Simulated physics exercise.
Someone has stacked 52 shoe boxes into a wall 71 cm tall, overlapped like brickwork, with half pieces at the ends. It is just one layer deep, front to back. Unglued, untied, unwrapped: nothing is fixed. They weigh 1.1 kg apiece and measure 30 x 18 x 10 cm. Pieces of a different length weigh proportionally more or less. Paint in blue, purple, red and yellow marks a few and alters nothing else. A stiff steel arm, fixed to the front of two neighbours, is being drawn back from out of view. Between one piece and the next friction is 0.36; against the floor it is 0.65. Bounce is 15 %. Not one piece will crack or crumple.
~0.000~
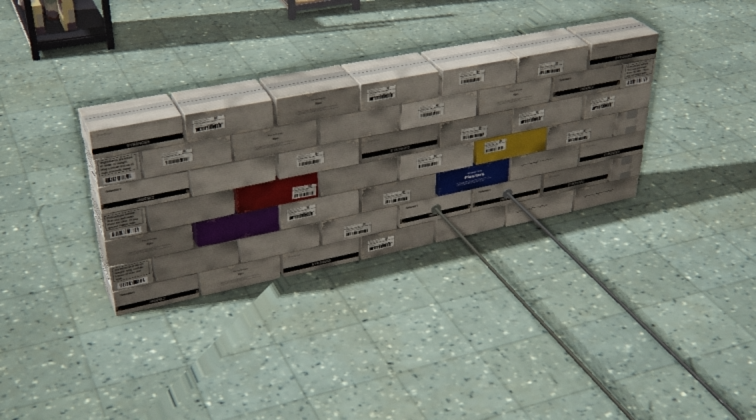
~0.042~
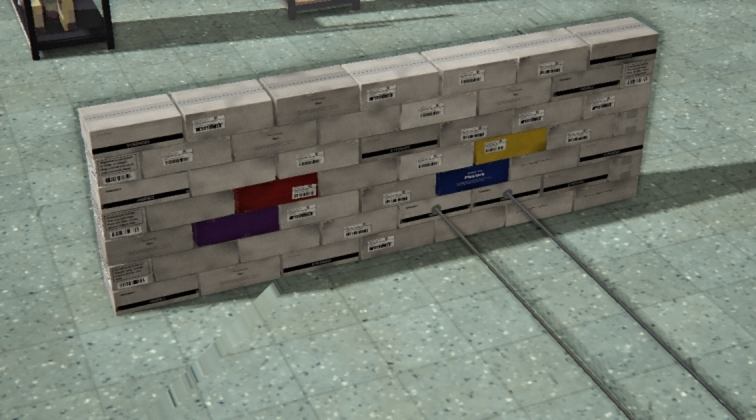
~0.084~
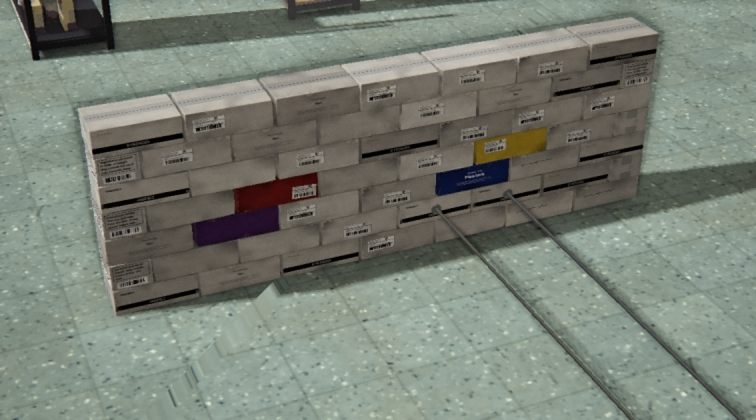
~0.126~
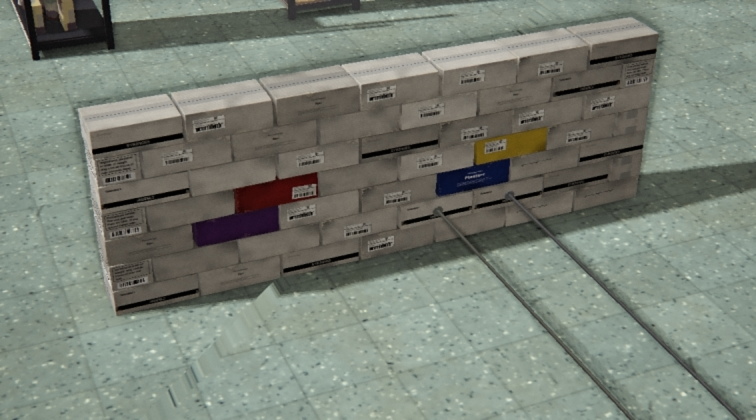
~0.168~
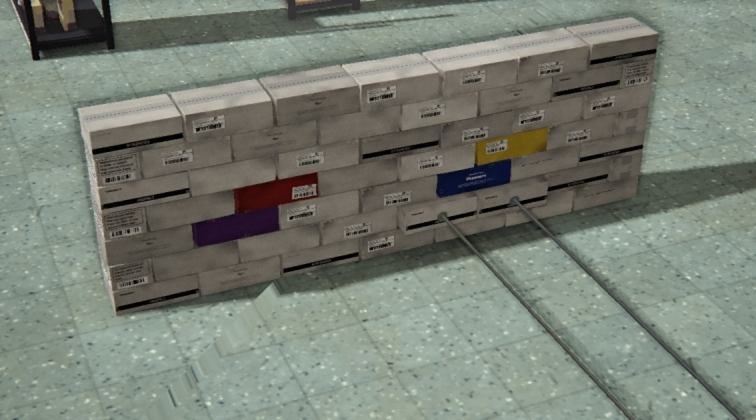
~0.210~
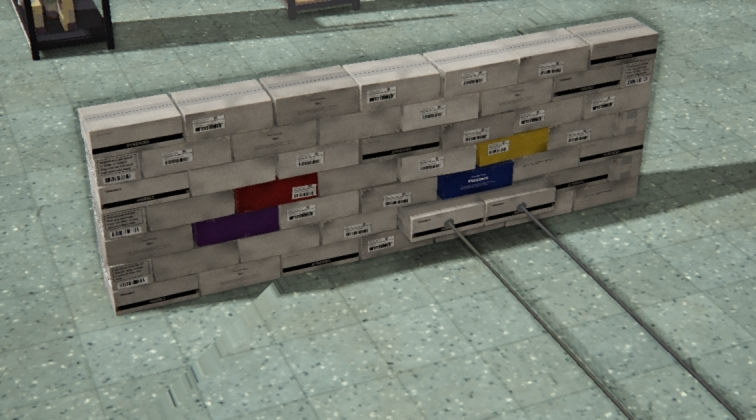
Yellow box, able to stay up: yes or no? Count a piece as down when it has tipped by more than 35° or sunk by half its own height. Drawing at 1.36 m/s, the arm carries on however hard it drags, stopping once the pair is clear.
Yes.
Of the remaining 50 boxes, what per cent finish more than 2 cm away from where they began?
20 in a hundred.
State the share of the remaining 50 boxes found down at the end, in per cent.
I'd put it at roughly 0 per cent of them.
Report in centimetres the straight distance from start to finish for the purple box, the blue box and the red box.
So purple shifts 0 cm, blue shifts 40 cm and red shifts 0 cm.
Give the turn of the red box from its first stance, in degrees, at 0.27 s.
At that moment, roughly 0 degrees.
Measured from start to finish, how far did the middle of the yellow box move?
It ends some 4 cm from where it began.
After 0.27 s, none of the 50 other boxes down, 12 disturbed; yellow box shifted 26 mm; blue box shifted 7 cm.
After 0.34 s, none of the 50 other boxes down, 12 disturbed; yellow box shifted 35 mm; blue box leaning 19°.
After 0.54 s, 1 of the 50 other boxes down; yellow box shifted 35 mm; blue box leaning 22°, 17 cm lower.
At rest (0.9 s), 1 of the 50 other boxes down; yellow box shifted 35 mm; blue box 20 cm lower; red box unmoved. As the last picture would show them, middles, yellow box near (505, 140), blue box near (493, 258).
